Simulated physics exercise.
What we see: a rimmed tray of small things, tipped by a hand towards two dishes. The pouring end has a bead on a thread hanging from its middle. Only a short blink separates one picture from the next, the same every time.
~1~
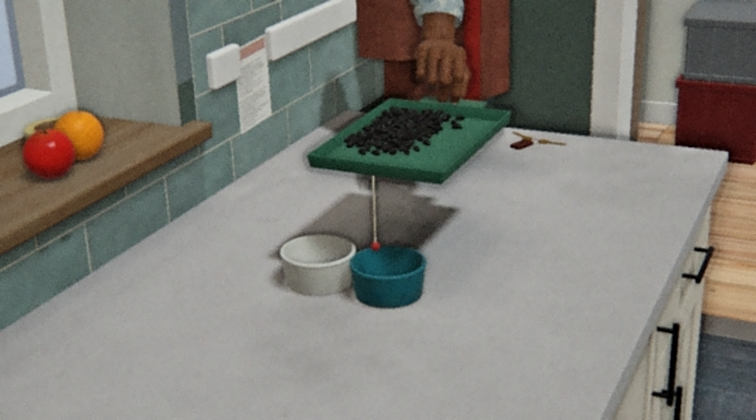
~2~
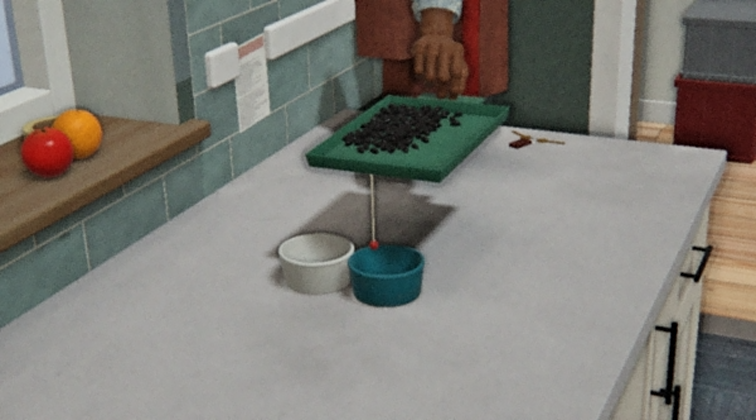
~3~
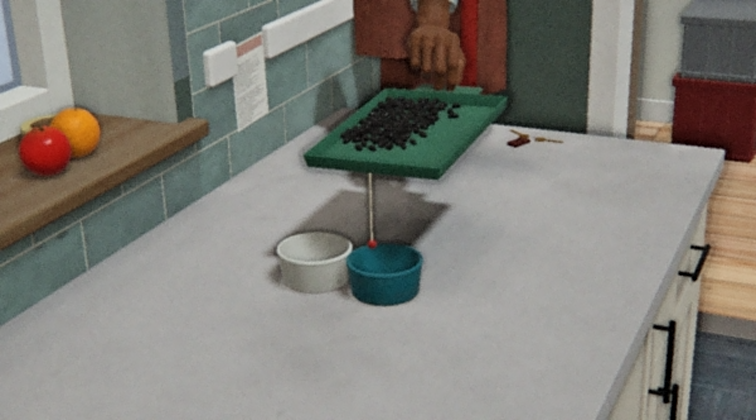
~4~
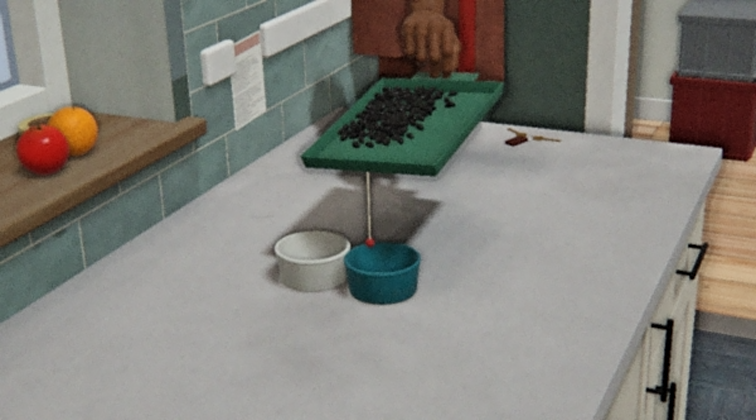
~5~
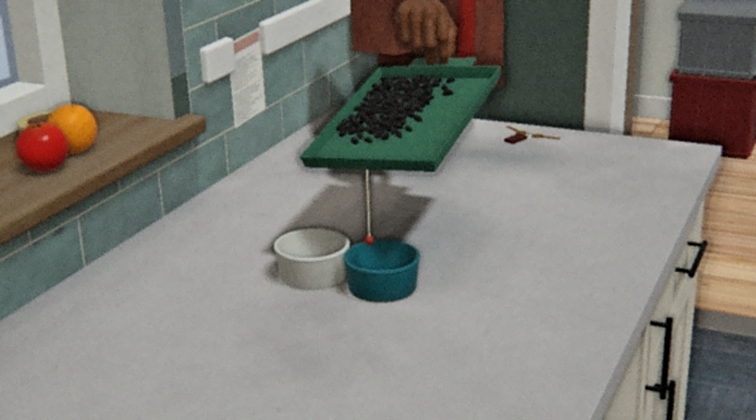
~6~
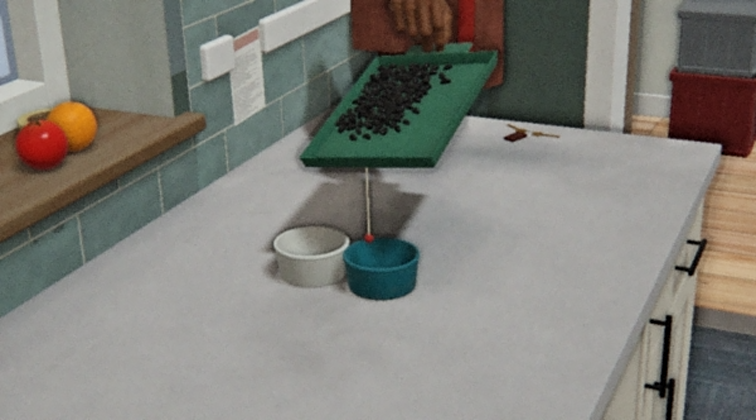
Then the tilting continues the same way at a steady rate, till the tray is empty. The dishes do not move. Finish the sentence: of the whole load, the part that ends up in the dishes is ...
... more than half.
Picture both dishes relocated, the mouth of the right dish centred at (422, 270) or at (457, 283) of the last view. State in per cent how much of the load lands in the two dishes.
The first try gives 30 per cent, the second 0 per cent.
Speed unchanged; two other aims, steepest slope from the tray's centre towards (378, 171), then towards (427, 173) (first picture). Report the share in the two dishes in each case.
That comes to 20 per cent the first time and 20 per cent the second.
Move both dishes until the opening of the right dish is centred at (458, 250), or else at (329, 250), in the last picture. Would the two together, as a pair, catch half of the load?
Placing 1: A minority of it. Placing 2: A majority of it.
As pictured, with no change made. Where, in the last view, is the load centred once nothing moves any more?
Once it all stops, the middle lies near (311, 267).
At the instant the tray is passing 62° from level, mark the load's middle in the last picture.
About (337, 130).
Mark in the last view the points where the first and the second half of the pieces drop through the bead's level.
It passes near (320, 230) first and then near (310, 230).
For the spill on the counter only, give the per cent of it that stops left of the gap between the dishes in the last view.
Near 90 in a hundred.
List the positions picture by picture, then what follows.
Corners of the pouring end at (310, 154) and (441, 171), level; middle of the load at (404, 129), black beans; left dish at (302, 277); right dish at (373, 289); bead on its thread at (375, 247), in the first picture.
Corners of the pouring end at (309, 154) and (439, 169), level; middle of the load at (402, 126), in the second picture.
Corners of the pouring end at (306, 154) and (437, 167), tipped barely, lowest at the left corner; middle of the load at (400, 121), in the third picture.
Corners of the pouring end at (304, 155) and (434, 164), tipped a little, lowest at the left corner; middle of the load at (397, 113), in the fourth picture.
Corners of the pouring end at (303, 155) and (432, 159), tipped a little, lowest at the left corner; middle of the load at (395, 104), in the fifth picture.
Corners of the pouring end at (302, 156) and (431, 156), tipped clearly, lowest at the left corner; middle of the load at (393, 96); left dish at (295, 269); right dish at (366, 281), in the sixth picture.
Soon after the last picture, tray tipped steeply; nearly all on the tray; a stray few in the left dish; a small part in the air.
A little later, tray tipped past a quarter turn; most on the tray; a small part in the left dish; a small part outside both; a stray few in the air.
Later still, tray tipped past a quarter turn; a stray few in the right dish; most in the left dish; about a quarter outside both.
At rest, tray tipped past a quarter turn; a stray few in the right dish; most in the left dish; about a quarter outside both.
